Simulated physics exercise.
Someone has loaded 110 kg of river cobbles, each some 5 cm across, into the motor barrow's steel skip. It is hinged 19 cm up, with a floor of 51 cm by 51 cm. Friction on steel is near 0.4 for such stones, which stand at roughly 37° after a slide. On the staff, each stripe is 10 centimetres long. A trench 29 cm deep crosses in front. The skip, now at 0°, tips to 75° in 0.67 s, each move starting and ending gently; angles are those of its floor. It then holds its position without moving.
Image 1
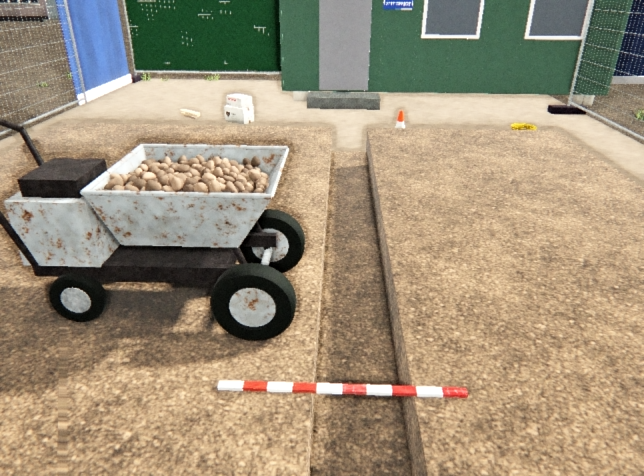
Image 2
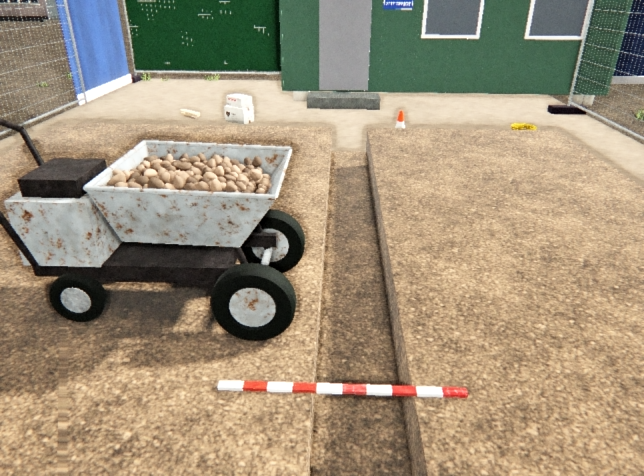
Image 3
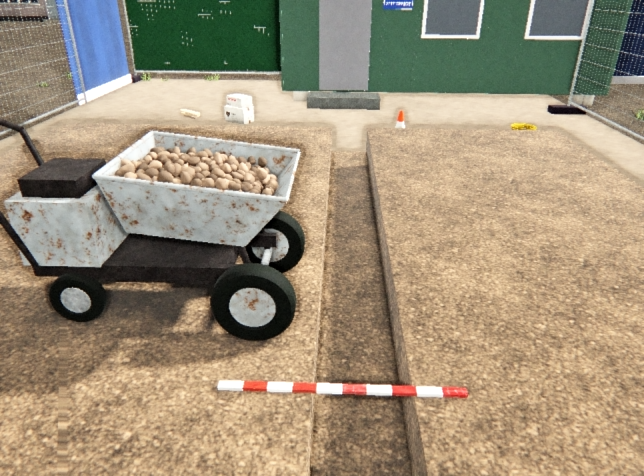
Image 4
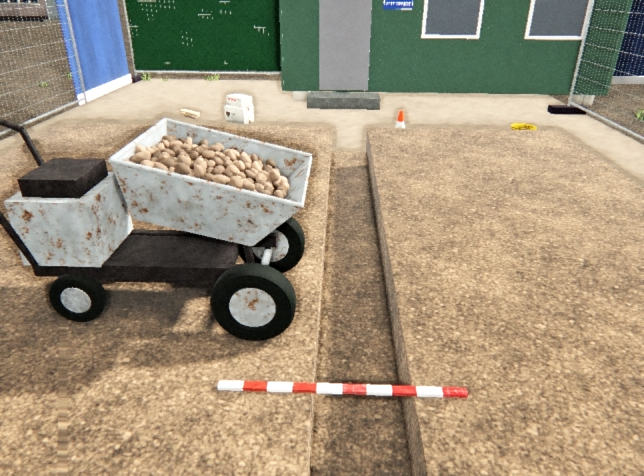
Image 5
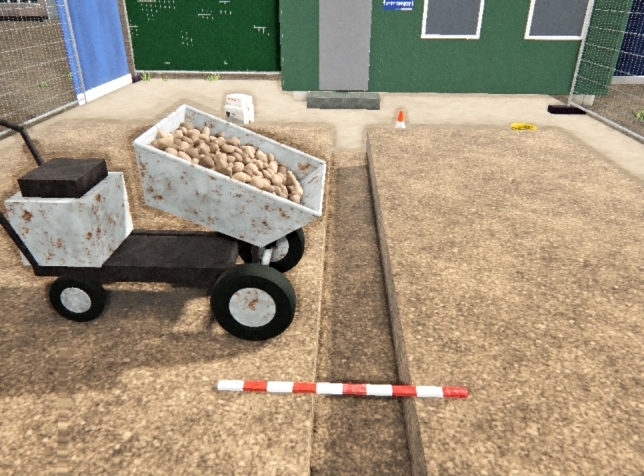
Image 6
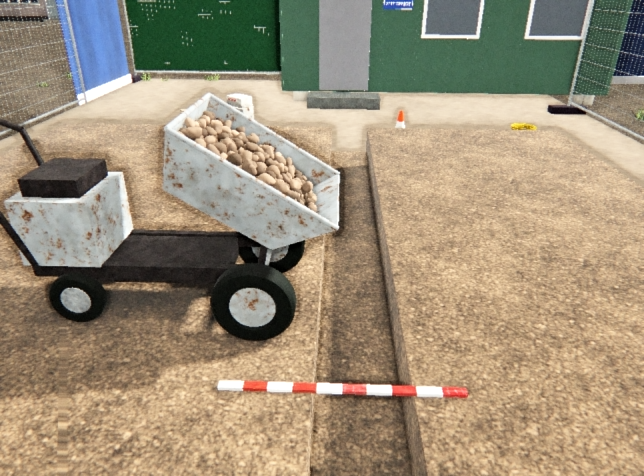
A motor barrow loaded with rounded stones stood beside a narrow trench, and its rusty pale skip tilted steeply toward the right, its left end rising while the stones stayed heaped inside.
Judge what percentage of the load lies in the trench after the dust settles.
About 29 %.
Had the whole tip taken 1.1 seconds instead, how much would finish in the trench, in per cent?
I'd put it at roughly 45 per cent.
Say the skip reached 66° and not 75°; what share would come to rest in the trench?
Some 35% would finish there.
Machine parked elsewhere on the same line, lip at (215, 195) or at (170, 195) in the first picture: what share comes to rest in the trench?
Roughly 80 percent for the first, and 95 percent for the second.
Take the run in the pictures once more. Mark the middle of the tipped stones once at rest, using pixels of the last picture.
(441, 302).
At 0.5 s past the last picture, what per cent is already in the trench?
By that moment, roughly 5 per cent of the load.
Then, 0.2 s after the last picture the floor is at 63°, 100 % in the skip; the foremost stones are at (364, 244).
Then, 0.5 s after the last picture the floor is at 75°, 55 % in the skip, 6 % in the trench, 39 % past the trench; the foremost stones are at (465, 316).
Then, 0.8 s after the last picture the floor is at 75°, 12 % in the skip, 16 % in the trench, 73 % past the trench; the foremost stones are at (613, 311).
Then, 2.8 s after the last picture the floor is at 75°, 0 % in the skip, 29 % in the trench, 71 % past the trench; the foremost stones are past the picture's edge.
